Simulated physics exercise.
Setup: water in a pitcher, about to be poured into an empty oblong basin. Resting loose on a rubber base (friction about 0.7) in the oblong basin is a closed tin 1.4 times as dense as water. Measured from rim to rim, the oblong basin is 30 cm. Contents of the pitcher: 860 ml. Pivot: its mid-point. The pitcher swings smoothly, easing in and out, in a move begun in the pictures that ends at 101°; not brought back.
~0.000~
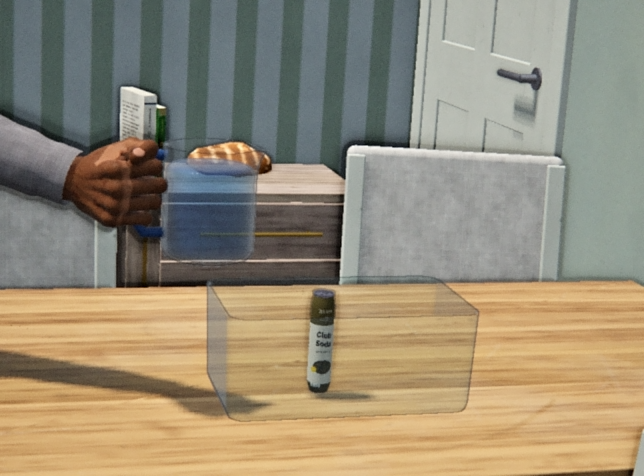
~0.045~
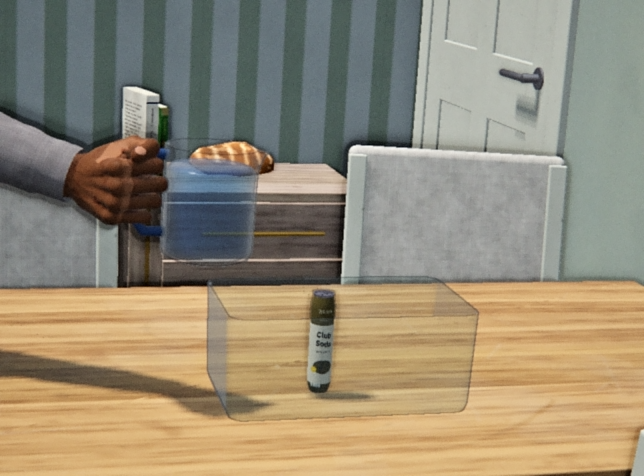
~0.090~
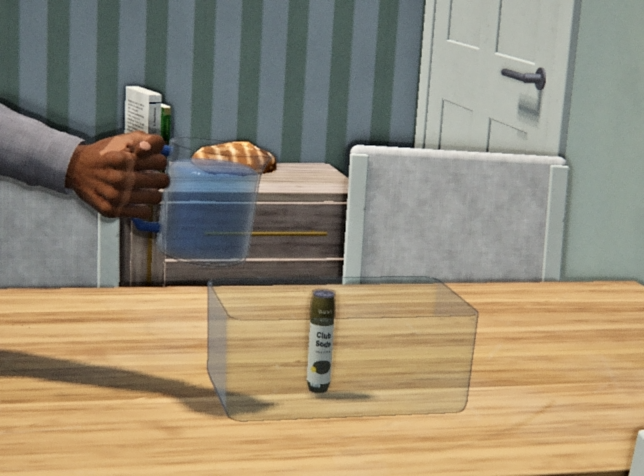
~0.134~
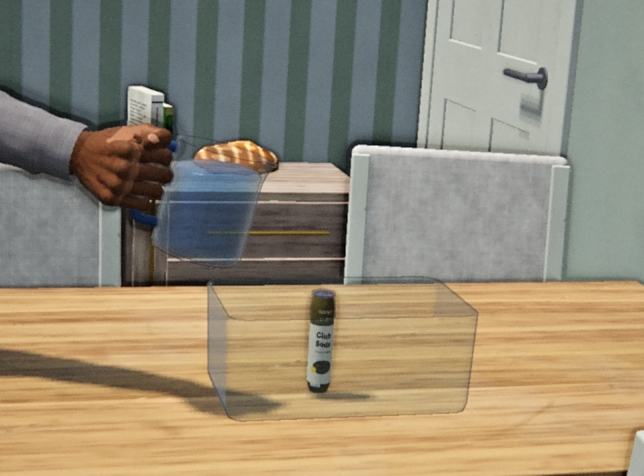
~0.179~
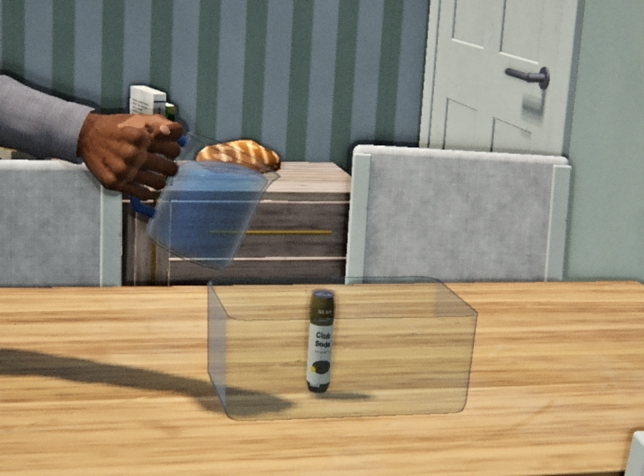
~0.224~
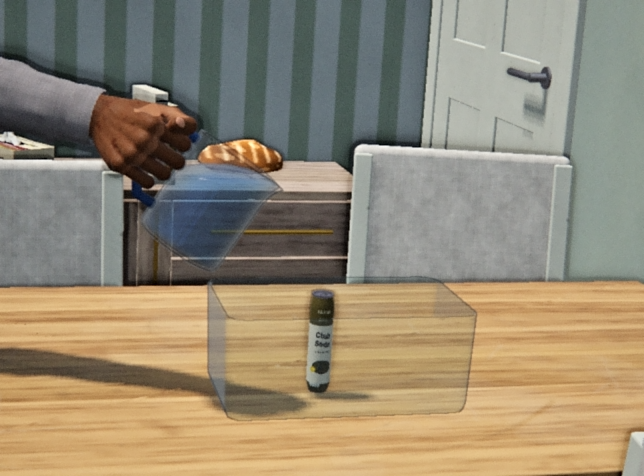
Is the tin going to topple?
Yes, it gets tipped over.
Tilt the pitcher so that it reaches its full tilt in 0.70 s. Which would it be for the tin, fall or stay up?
Result: Tin tipped over.
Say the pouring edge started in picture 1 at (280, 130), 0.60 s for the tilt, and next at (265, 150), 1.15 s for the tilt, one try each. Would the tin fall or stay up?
Trial 1 - tin tips; trial 2 - tin tips.
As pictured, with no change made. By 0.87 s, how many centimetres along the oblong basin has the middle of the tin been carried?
9 cm, roughly.
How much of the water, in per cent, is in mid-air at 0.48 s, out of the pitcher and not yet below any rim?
Around 22 in a hundred.
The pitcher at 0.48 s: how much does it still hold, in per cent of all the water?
Some 64 % of it is still there.
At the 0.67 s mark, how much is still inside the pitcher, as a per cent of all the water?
About 24 percent.
By 0.48 s the tilt is 94° and 65 per cent is still to pour; the tin stands where it began.
By 0.67 s the tilt is 101° and 24 per cent is still to pour; the tin leans 12°.
By 0.87 s the tilt is 101° and 8 per cent is still to pour; the tin lies on its side.
By 1.08 s the tilt is 101° and 2 per cent is still to pour; the tin lies on its side.
At rest the tin lies on its side.
